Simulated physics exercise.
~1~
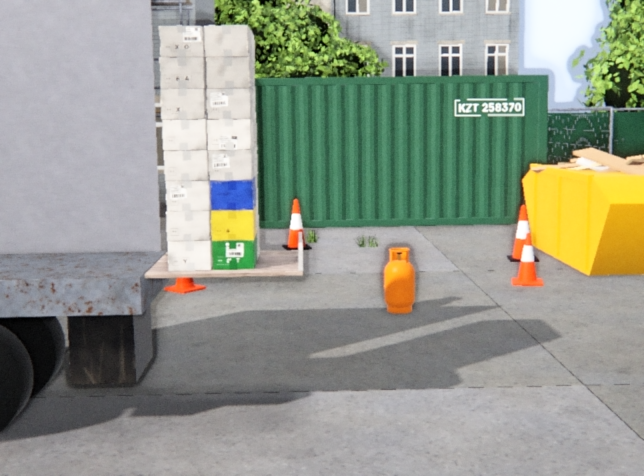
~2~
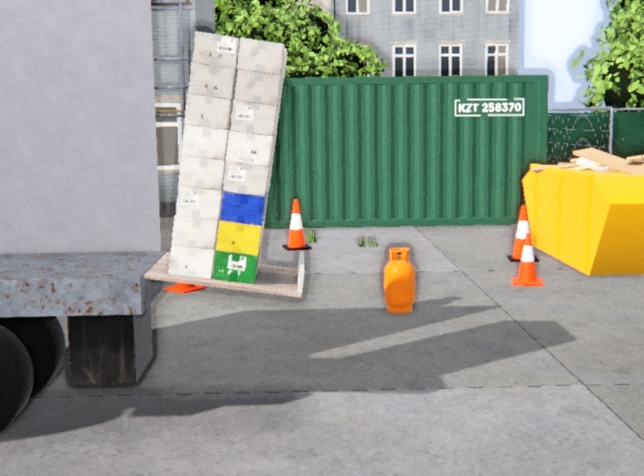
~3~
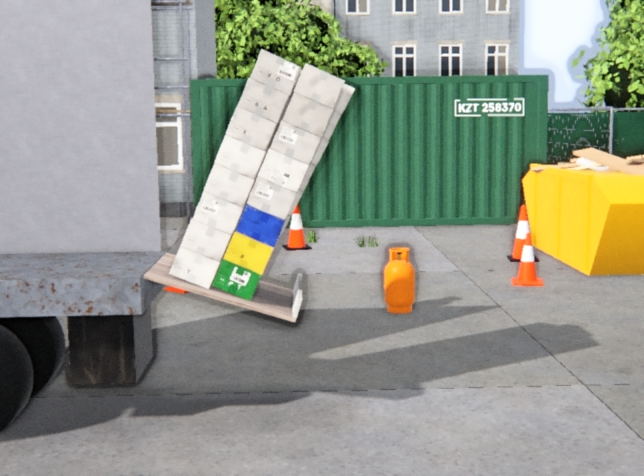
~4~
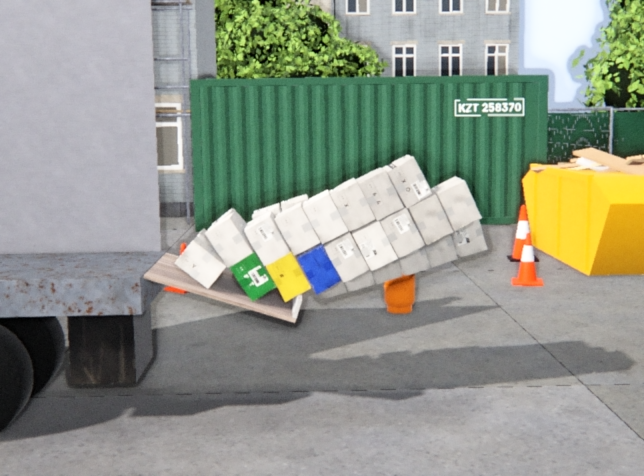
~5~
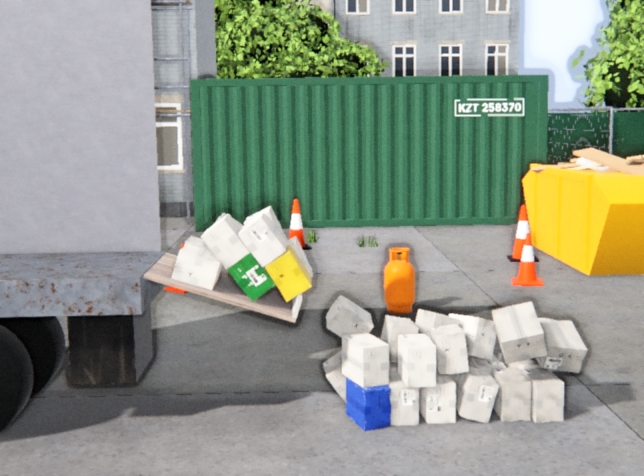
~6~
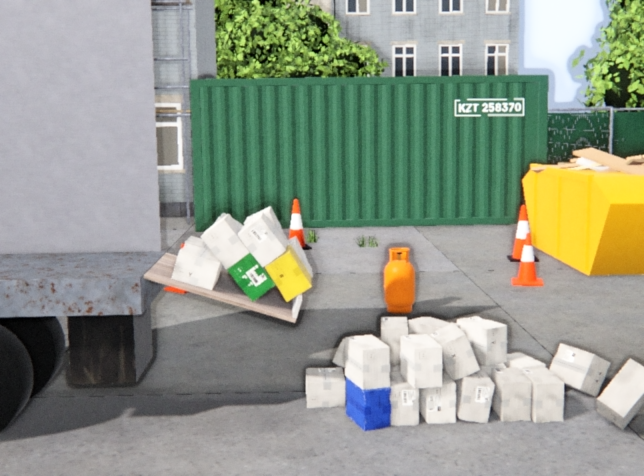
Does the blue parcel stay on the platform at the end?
No, the blue parcel drops off the platform and ends up on the ground among the fallen pale parcels.
